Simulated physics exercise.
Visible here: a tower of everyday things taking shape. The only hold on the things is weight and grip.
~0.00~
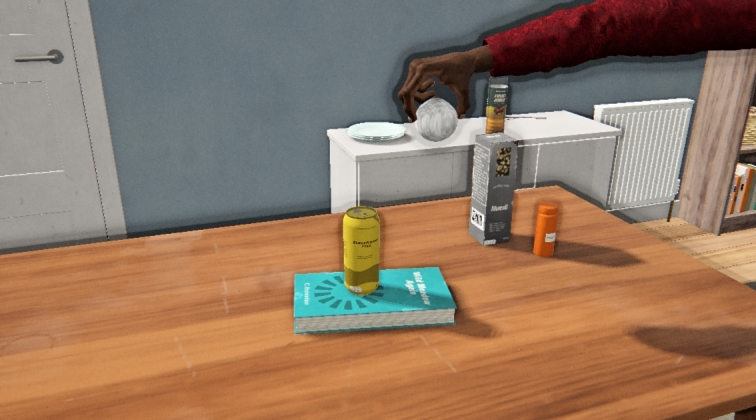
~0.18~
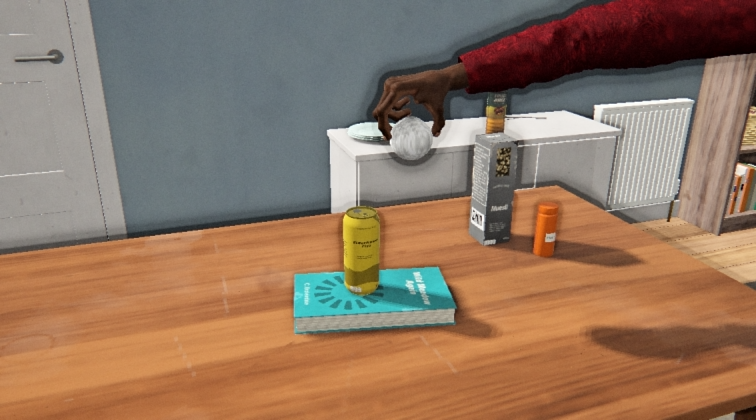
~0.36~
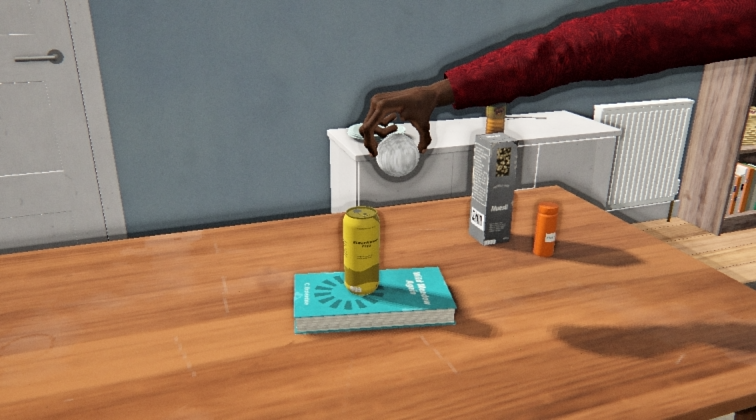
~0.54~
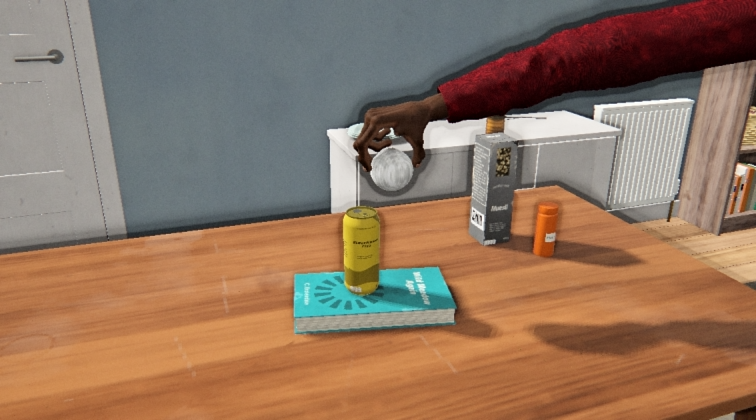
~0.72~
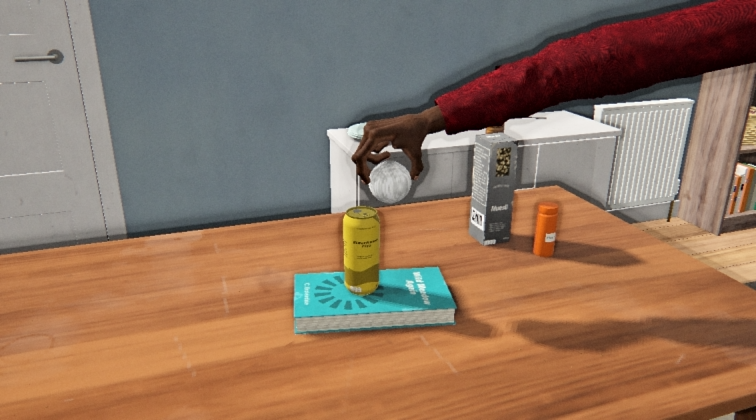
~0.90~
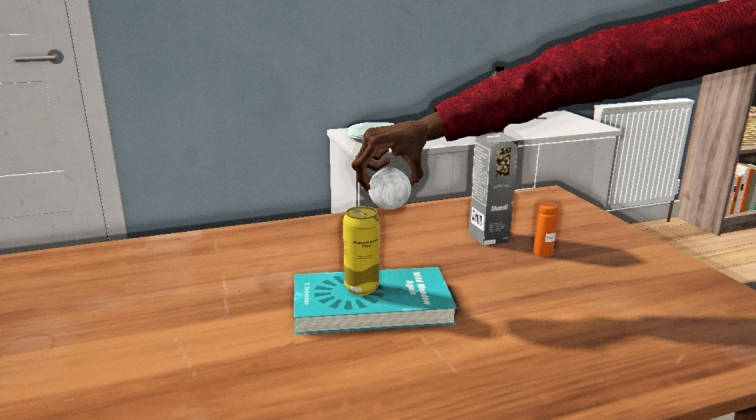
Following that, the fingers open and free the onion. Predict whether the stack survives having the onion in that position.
In the end the pile is left disturbed.
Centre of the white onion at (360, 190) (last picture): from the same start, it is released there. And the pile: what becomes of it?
Next, the heap stays put.
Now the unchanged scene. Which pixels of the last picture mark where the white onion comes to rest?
Near (424, 261).
By 1.20 s, white onion now fallen.
By 1.60 s, nothing new.
When it is over (4.0 s), fallen, white onion; the other 4 as before. End places, in pixels of the last picture, white onion near (424, 261). The pile gives way.
